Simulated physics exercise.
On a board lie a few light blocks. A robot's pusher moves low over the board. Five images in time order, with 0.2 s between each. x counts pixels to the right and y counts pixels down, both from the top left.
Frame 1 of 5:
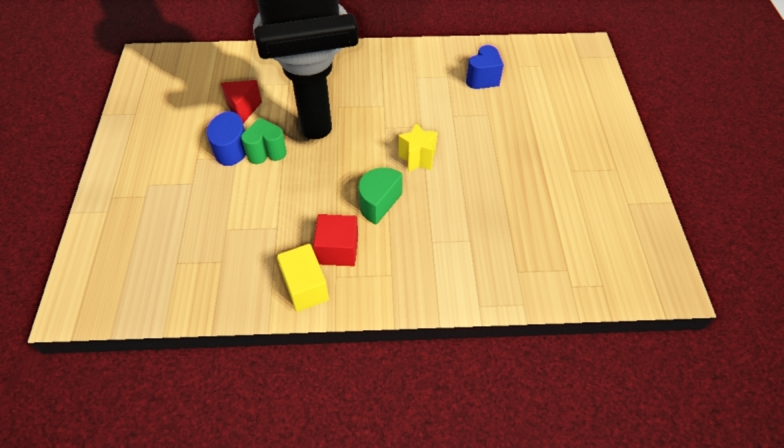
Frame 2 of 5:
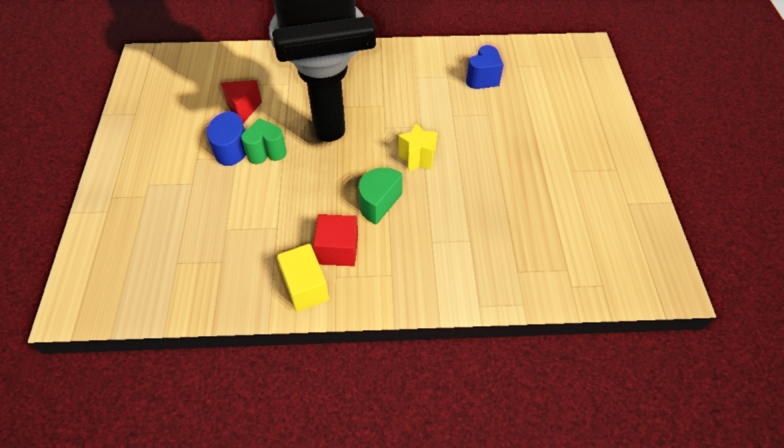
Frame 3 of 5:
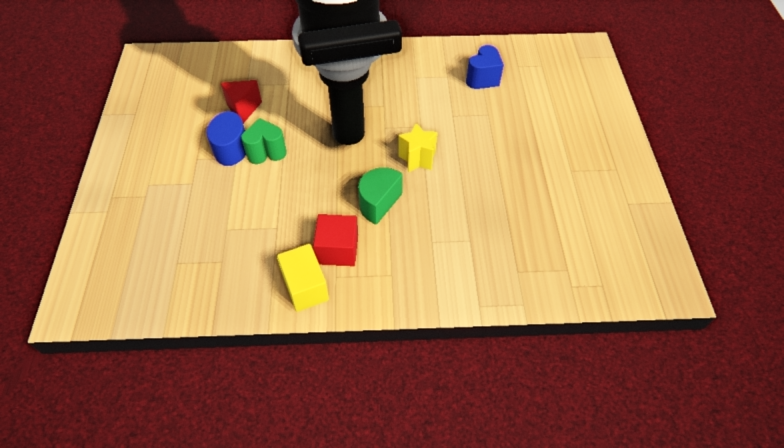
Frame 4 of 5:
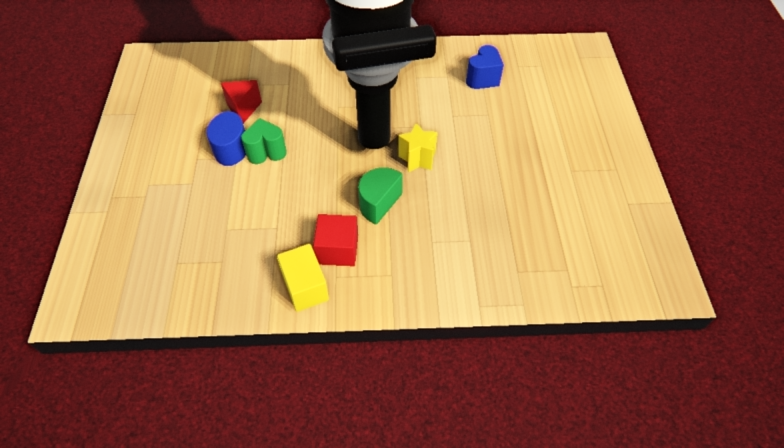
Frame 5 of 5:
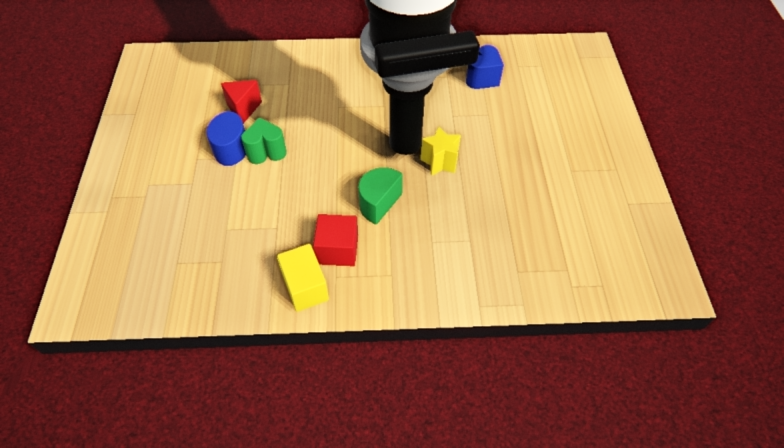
On a wooden board, a robot's black pusher moving right past scattered coloured blocks and nudging the yellow star slightly rightward.
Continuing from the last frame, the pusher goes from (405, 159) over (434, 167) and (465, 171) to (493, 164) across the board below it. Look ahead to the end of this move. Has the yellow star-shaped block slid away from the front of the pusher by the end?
I'd say no.
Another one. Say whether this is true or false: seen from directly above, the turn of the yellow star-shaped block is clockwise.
The statement is false.
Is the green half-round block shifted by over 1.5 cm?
I expect not.
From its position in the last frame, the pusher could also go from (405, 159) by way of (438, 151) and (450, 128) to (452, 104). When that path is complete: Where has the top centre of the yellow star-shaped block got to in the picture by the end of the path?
Expect it around (471, 139).
On the path given first. One third of the way, pusher at (437, 152); yellow star-shaped block at (475, 145), turned 15° anticlockwise.
Two thirds of the way, pusher at (469, 155); yellow star-shaped block at (504, 144), turned 35° anticlockwise.
At the end, pusher at (497, 149); green half-round block not moved; yellow star-shaped block at (527, 141), turned 55° anticlockwise.
